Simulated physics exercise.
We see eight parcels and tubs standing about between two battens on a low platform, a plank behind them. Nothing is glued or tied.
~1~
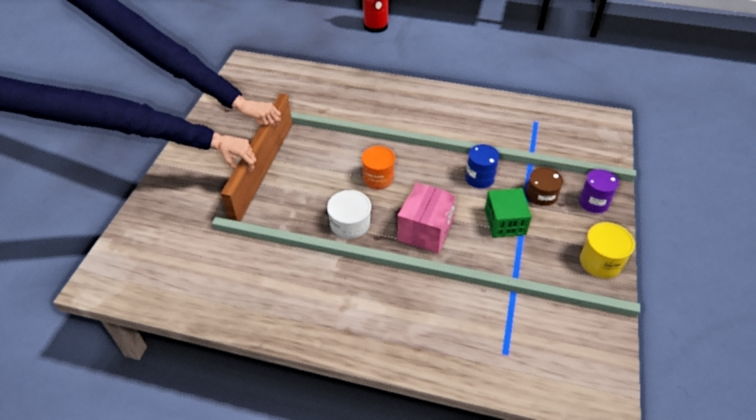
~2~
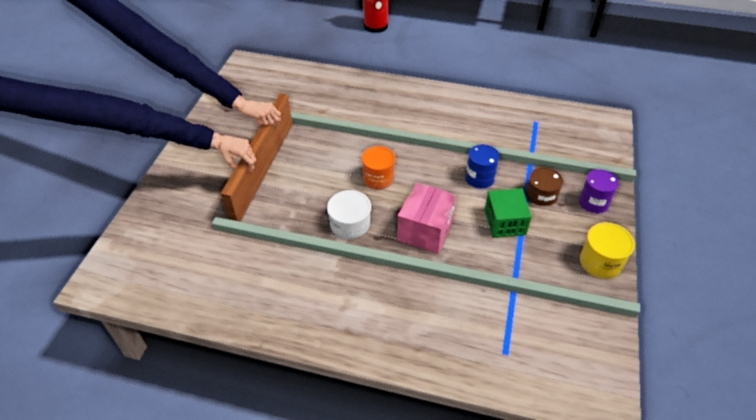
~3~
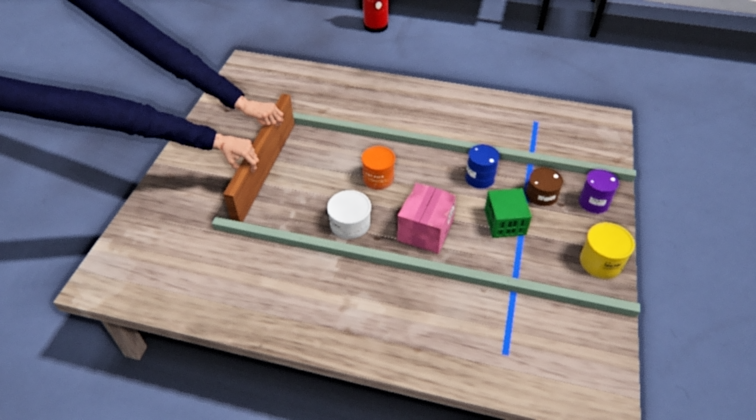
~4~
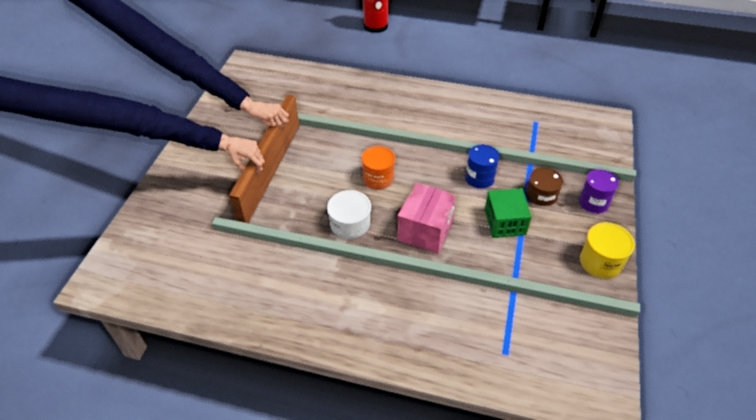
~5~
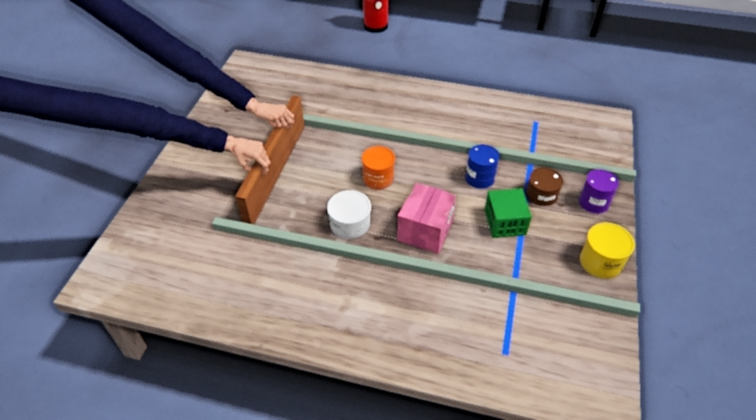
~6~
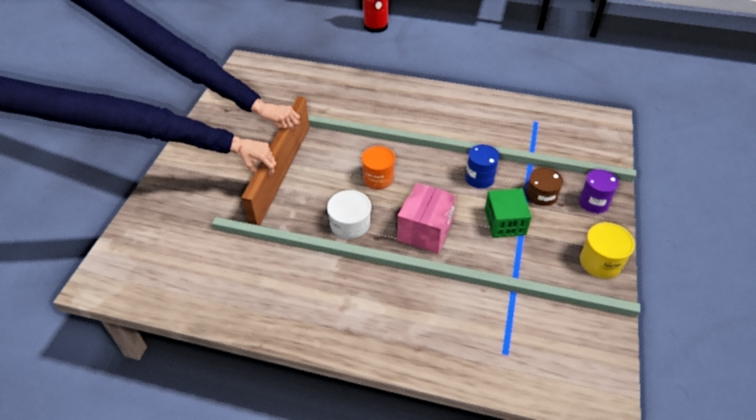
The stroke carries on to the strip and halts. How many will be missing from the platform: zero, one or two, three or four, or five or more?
Outcome: The number that fall off is zero.
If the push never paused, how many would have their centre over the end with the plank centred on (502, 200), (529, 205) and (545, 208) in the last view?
In that order 0, 0 and 0.
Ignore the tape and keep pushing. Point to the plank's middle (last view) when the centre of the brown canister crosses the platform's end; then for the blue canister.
Near (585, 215) and (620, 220).
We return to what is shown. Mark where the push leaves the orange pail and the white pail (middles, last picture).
About (544, 199), and the other about (541, 261).
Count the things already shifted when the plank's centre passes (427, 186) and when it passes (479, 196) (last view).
4 and 6.
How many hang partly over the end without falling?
0 of them.
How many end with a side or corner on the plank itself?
That makes 3.
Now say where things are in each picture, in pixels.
In the first picture, yellow pail (606, 251); purple canister (598, 191); brown canister (544, 187); plank (260, 156); tape (523, 219).
In the second picture, purple canister (598, 192); blue canister (482, 167).
In the third picture, brown canister (544, 187); pink parcel (427, 218).
In the fourth picture, yellow pail (606, 251); white pail (350, 215).
In the fifth picture, purple canister (598, 192); green crate (507, 213).
In the sixth picture, yellow pail (606, 251); purple canister (598, 192); brown canister (544, 187); plank (279, 159); tape (523, 219).
A little later, none off yet; yellow pail at rest near (606, 251); purple canister at rest near (598, 192); brown canister at rest near (544, 187).
When it is over, the number that fall off is zero.
